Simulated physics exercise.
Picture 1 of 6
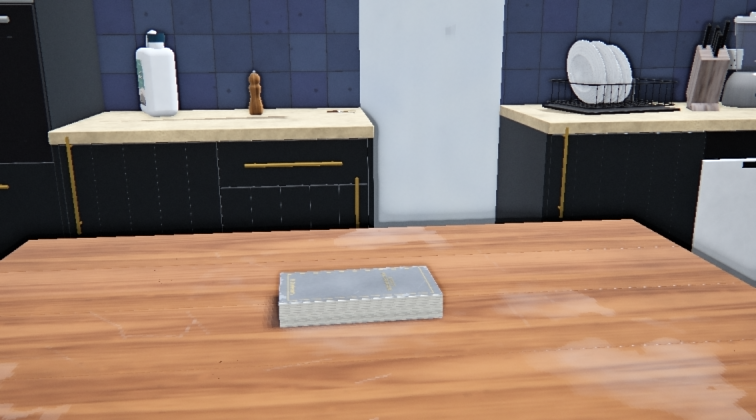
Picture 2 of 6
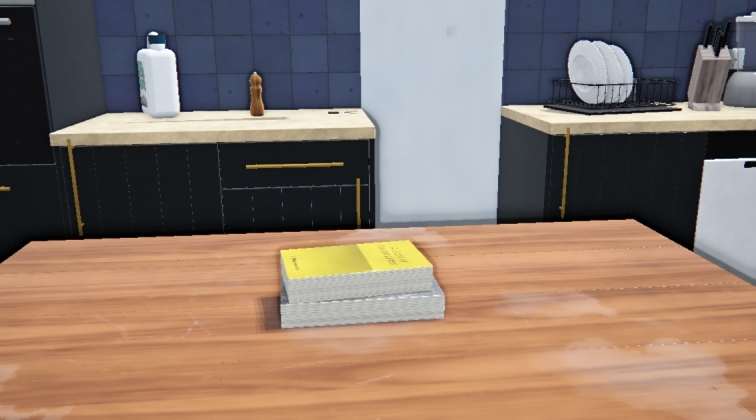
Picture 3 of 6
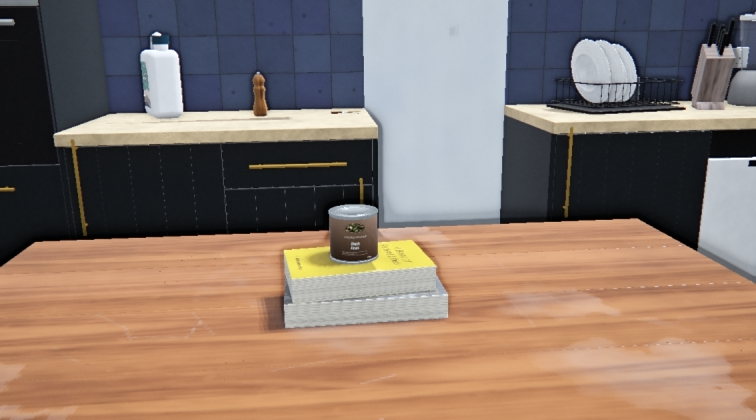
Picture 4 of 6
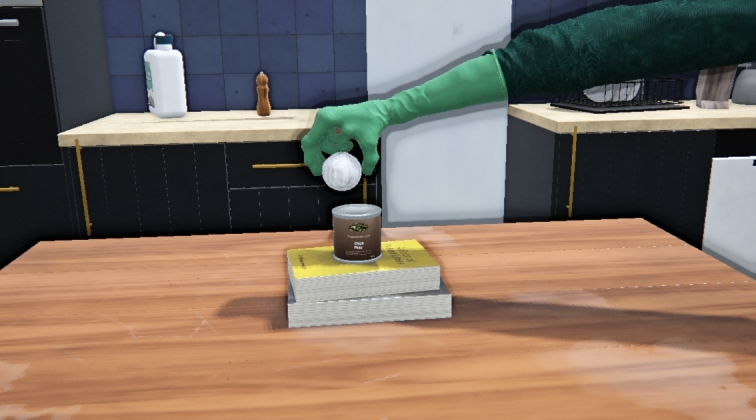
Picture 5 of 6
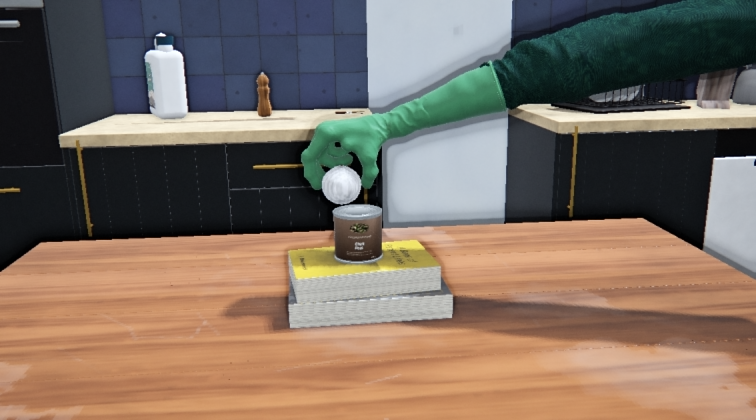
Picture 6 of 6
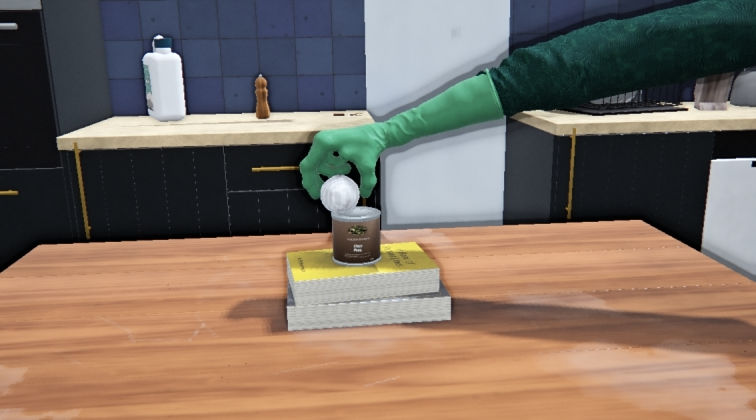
The video shows a grey book on a wooden kitchen table, then a yellow book and a brown tin stacked on it, before a green-gloved hand lowers a round white object slightly onto the top of the tin.
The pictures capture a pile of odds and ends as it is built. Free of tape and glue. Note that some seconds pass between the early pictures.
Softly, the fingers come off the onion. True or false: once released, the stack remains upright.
True.
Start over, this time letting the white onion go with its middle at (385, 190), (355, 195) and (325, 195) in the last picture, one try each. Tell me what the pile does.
So the first time it tips over, the second time it stays intact, and the third time it tips over.
Then, 0.40 s past the last view, nothing moves.
Then, 1.10 s past the last view, white onion resting near (340, 194).
Finally, all 4 still in place. Final places as the last picture's camera would see them, white onion near (340, 194). The pile keeps its balance.
